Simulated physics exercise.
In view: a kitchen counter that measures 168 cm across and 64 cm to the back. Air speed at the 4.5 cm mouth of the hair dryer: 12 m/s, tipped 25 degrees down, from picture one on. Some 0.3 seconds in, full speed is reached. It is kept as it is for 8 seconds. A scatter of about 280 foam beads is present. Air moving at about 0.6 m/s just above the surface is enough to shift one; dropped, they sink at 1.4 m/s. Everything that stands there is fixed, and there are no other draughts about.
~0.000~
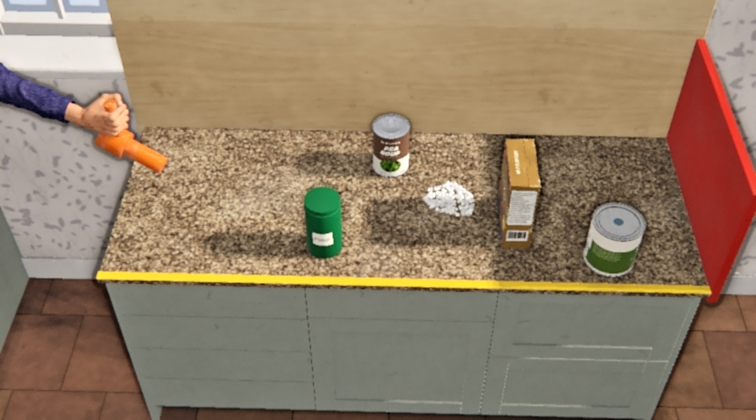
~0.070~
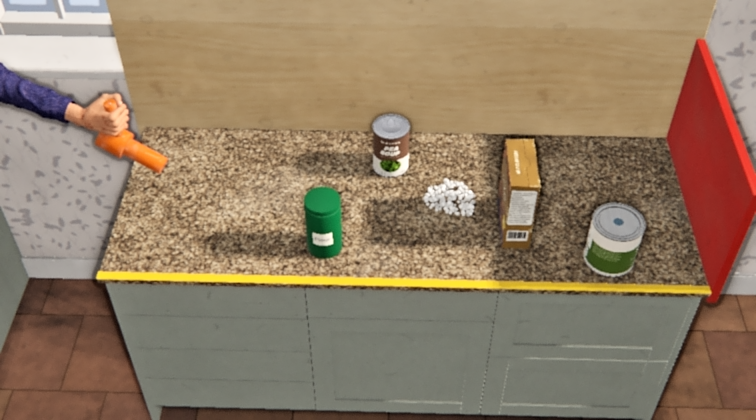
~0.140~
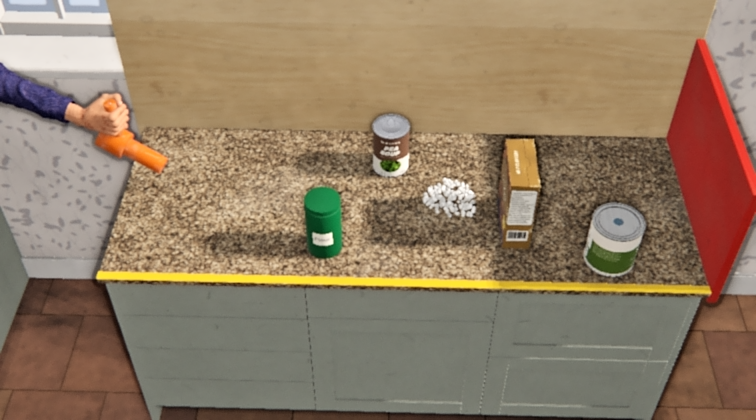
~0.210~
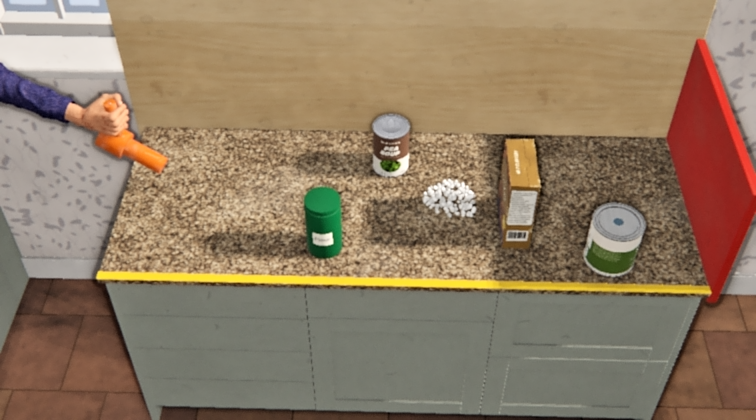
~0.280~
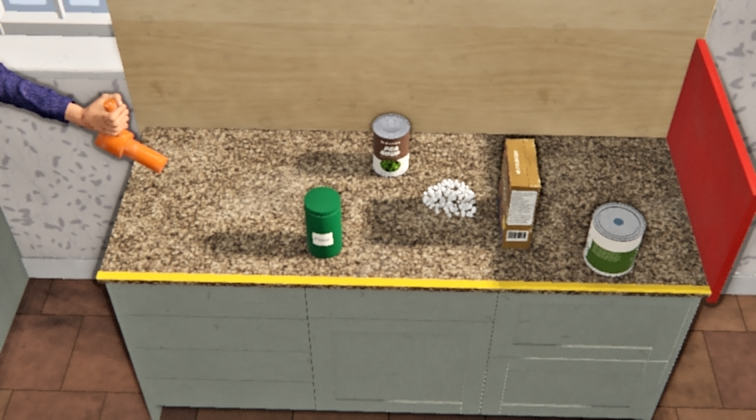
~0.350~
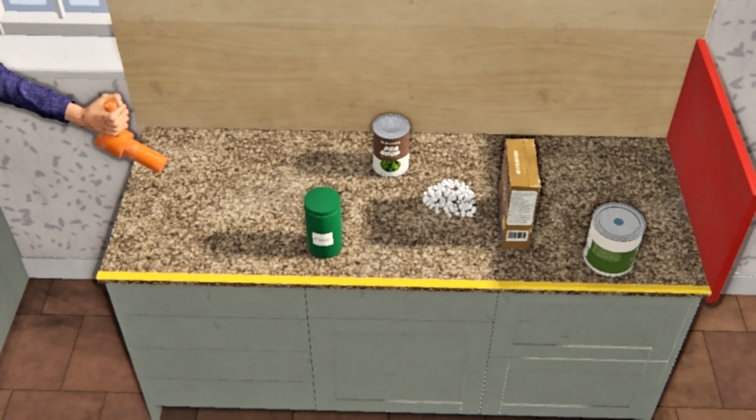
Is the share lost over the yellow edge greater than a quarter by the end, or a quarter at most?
At most a quarter is lost there.
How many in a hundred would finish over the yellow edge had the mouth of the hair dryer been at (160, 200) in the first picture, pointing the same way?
I'd expect close to 10 per cent.
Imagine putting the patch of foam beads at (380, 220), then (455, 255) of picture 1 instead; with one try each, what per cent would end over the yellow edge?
First try about 50 per cent, second about 90 per cent.
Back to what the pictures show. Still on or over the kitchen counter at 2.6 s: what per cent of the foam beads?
Roughly 100 %.
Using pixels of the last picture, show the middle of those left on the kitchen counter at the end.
I'd put it around (646, 152).
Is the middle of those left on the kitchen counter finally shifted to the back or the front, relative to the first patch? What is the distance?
It has shifted to the far side, by around 25 cm.
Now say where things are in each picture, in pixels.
The middle of the foam beads is near (449, 200), none has stirred yet and the mouth of the hair dryer is at (163, 166), in the first frame.
The middle of the foam beads is near (449, 199), none has stirred yet and the yellow edge is centred on (402, 286), in the second frame.
The middle of the foam beads is near (449, 199), none has stirred yet, the top of a carton is at (523, 162) and the top of a tin is at (391, 126), in the third frame.
The middle of the foam beads is near (449, 199) and none has stirred yet, in the fourth frame.
The middle of the foam beads is near (449, 199) and none has stirred yet, in the fifth frame.
The middle of the foam beads is near (449, 199) and none has stirred yet, in the sixth frame.
After 1.6 s, 0 % are over the yellow edge; the middle of those still in play is near (628, 152); 3 % have settled or left.
After 2.6 s, 1 % are over the yellow edge; the middle of those still in play is near (639, 151); 5 % have settled or left.
After 4.4 s, 8 % are over the yellow edge; the middle of those still in play is near (646, 152); 18 % have settled or left.
After 8.0 s, at the end, 10 % are over the yellow edge; the middle of those still in play is near (646, 152).
